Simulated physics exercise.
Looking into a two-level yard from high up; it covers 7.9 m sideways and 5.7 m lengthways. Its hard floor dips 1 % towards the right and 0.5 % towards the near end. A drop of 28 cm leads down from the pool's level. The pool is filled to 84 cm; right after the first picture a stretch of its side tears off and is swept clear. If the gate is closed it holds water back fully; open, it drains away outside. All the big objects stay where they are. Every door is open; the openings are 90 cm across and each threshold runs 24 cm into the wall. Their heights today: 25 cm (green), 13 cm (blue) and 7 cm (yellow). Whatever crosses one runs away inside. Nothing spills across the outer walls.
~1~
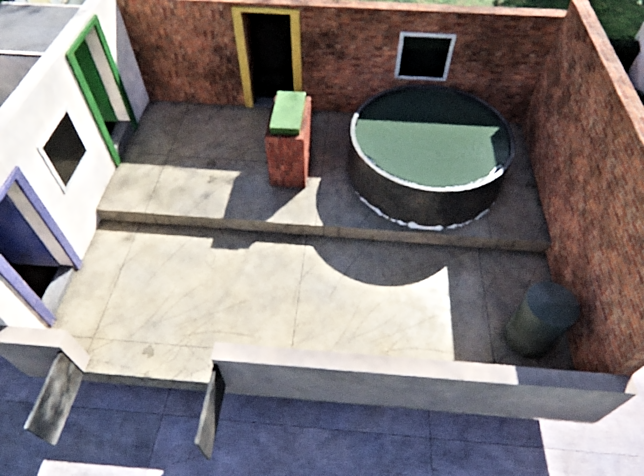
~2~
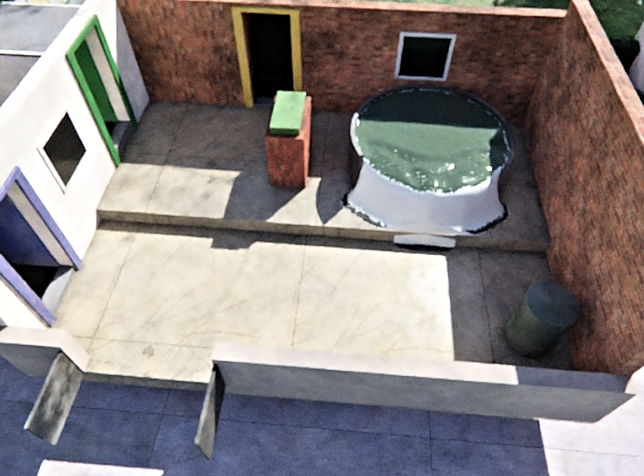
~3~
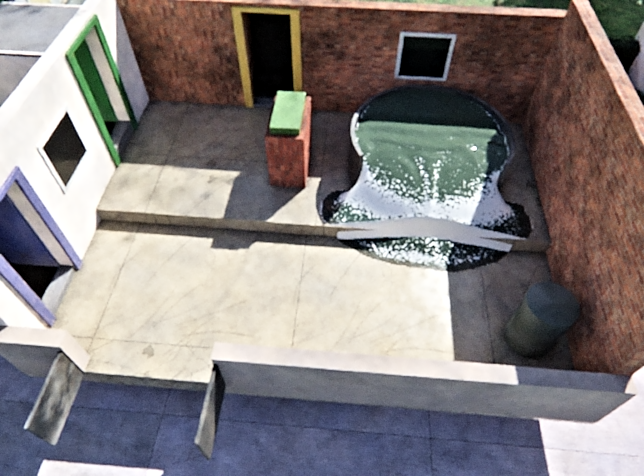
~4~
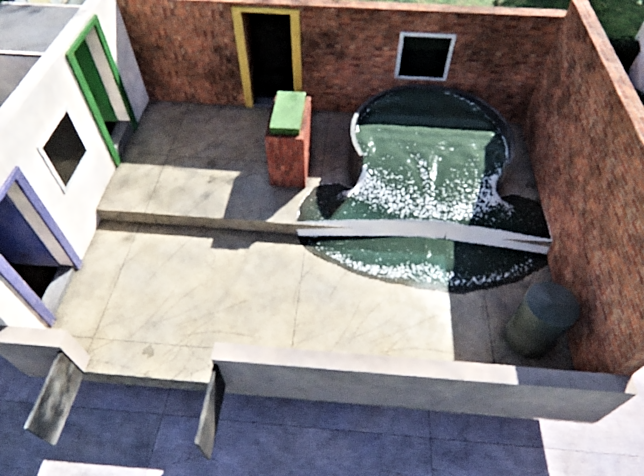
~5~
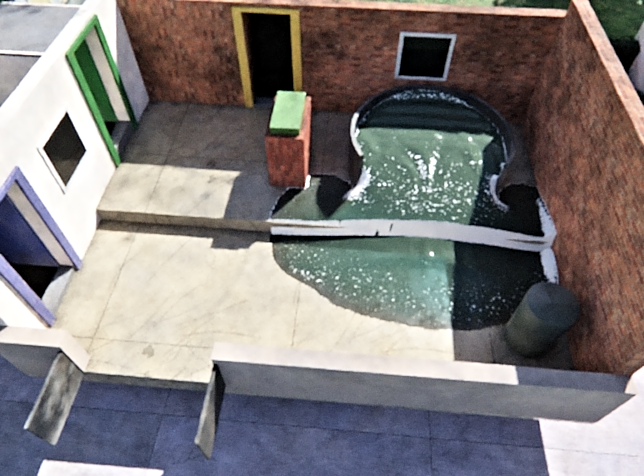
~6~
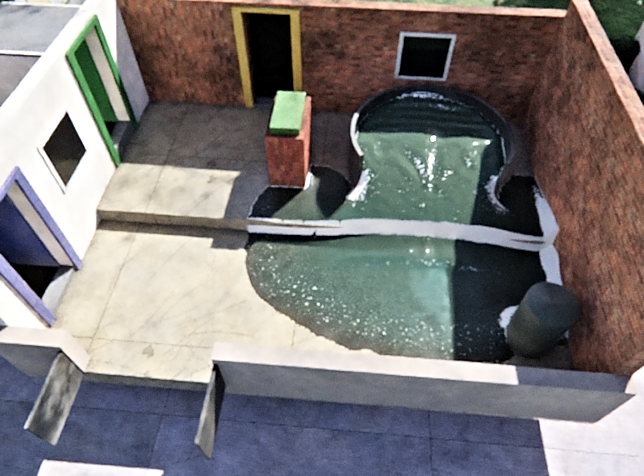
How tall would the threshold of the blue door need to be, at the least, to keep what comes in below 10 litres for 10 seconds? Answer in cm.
Some 25 cm above the ground.
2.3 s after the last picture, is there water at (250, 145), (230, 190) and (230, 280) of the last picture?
In that order: Still dry, not reached, under water.
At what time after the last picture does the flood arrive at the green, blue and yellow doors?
Arrival: Green 4.5 s, blue 1.8 s, yellow not in the 10 s.
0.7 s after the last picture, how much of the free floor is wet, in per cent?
Some 55 per cent of it.
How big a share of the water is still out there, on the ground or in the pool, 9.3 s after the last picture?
Some 68 per cent remains.
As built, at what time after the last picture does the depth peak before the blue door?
At about 5.5 s.
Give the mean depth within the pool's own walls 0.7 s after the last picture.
Some 42 cm.
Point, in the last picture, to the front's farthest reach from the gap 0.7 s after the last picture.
Near (139, 348).
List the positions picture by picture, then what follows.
The first picture shows the pool at (431, 136) is whole and still, 84 cm deep; the blue door at (37, 256) is dry.
In the second picture, the front is at (347, 203), 0.4 m from the gap at (430, 212); 0.7 m2 of floor is wet, 84 cm left at the back.
In the third picture, the front is at (328, 219), 0.8 m from the gap at (429, 215); 2.5 m2 of floor is wet, 84 cm left at the back.
In the fourth picture, the gap is at (429, 217), the front 1.3 m out at (306, 241); the back of the pool holds 84 cm.
In the fifth picture, the front is at (282, 262), 1.9 m from the gap at (428, 219); 9.0 m2 of floor is wet, 76 cm left at the back.
In the sixth picture, water pours out at (428, 219) and has run 2.5 m, to (266, 295); about 7 cm deep outside, 70 cm at the back; the blue door at (37, 256), 6.1 m from the gap, is still 3.0 m from the nearest water.
Then, 0.7 s after the last picture water covers 55 % of the floor, deepest (57 cm) near (572, 397); it has not reached the blue door.
Then, 2.3 s after the last picture water covers 55 % of the floor, deepest (49 cm) near (559, 396); 11 cm at the blue door, 0 litres in over its 13 cm threshold.
Then, 9.3 s after the last picture water covers 65 % of the floor, deepest (22 cm) near (393, 358); 13 cm at the blue door, 228 litres in over its 13 cm threshold.
At the blue door as built, the water peaked near 29 cm, 5.7 s after the last picture.
Run again over the same 10 s with other heights there, 30 litres in over 22 cm, 1 litre over 30 cm. The limit of 10 litres is kept from about 25 cm up.
